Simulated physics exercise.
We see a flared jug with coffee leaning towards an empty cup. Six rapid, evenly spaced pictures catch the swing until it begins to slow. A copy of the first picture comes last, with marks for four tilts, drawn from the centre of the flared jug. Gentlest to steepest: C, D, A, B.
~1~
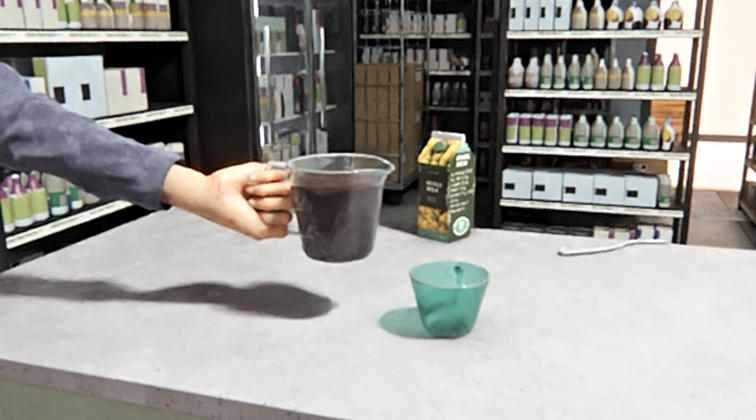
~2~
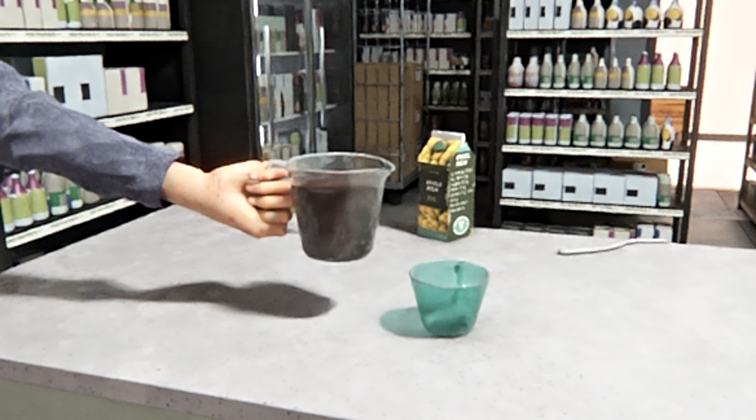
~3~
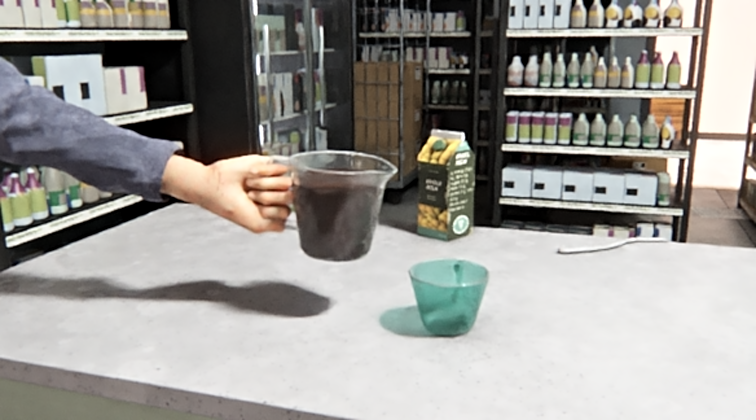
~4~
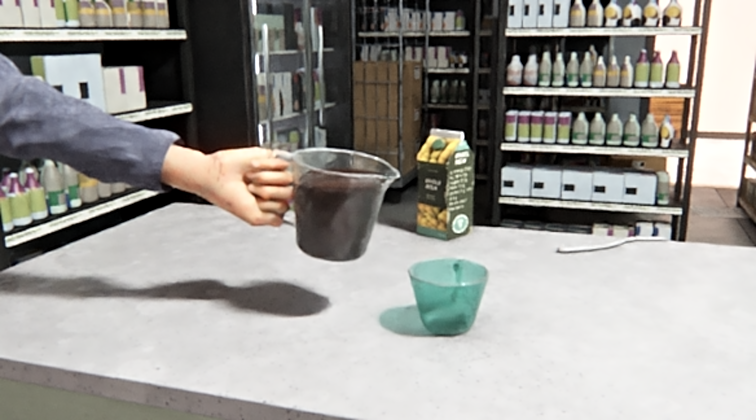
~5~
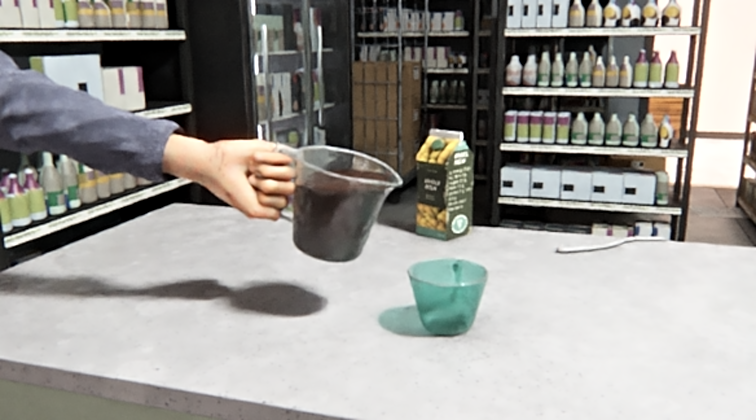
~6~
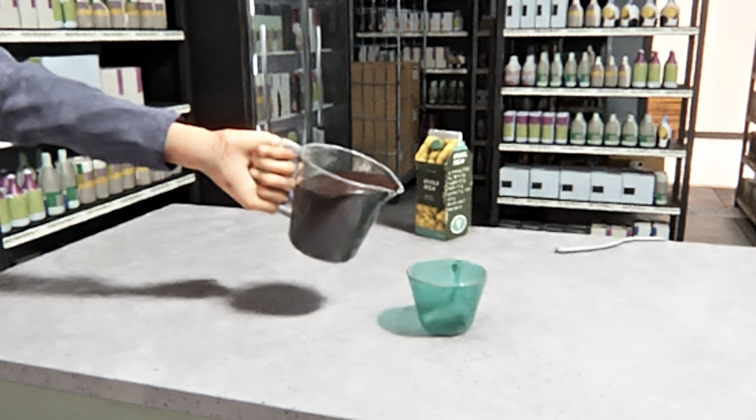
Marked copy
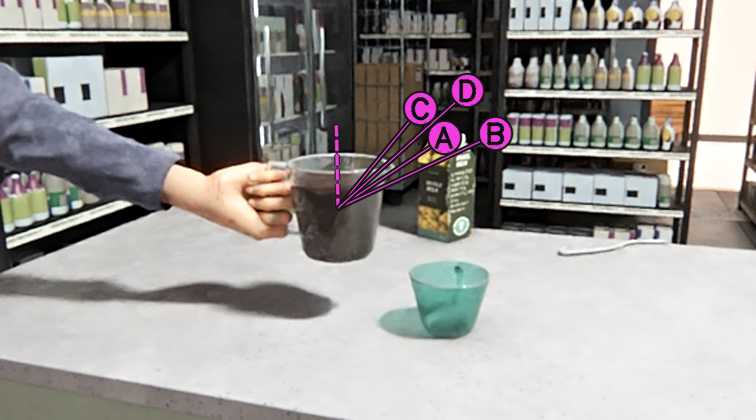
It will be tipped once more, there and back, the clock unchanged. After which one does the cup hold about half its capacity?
Tilt C does it best.
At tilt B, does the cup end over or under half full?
Over half.
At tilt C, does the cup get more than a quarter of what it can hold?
Yes.
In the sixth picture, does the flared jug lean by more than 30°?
No.
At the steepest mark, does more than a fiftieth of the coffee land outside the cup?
Yes.
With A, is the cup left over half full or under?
Over.
On the marked copy, A at (430, 146); B at (480, 141); C at (409, 121); D at (455, 102).
If A is chosen, the cup ends with about 89 % of what it can hold; 5 % of the coffee is spilt.
If B is chosen, the cup ends with about 92 % of what it can hold; 17 % of the coffee is spilt.
If C is chosen, the cup ends with about 48 % of what it can hold.
If D is chosen, the cup ends with about 71 % of what it can hold.
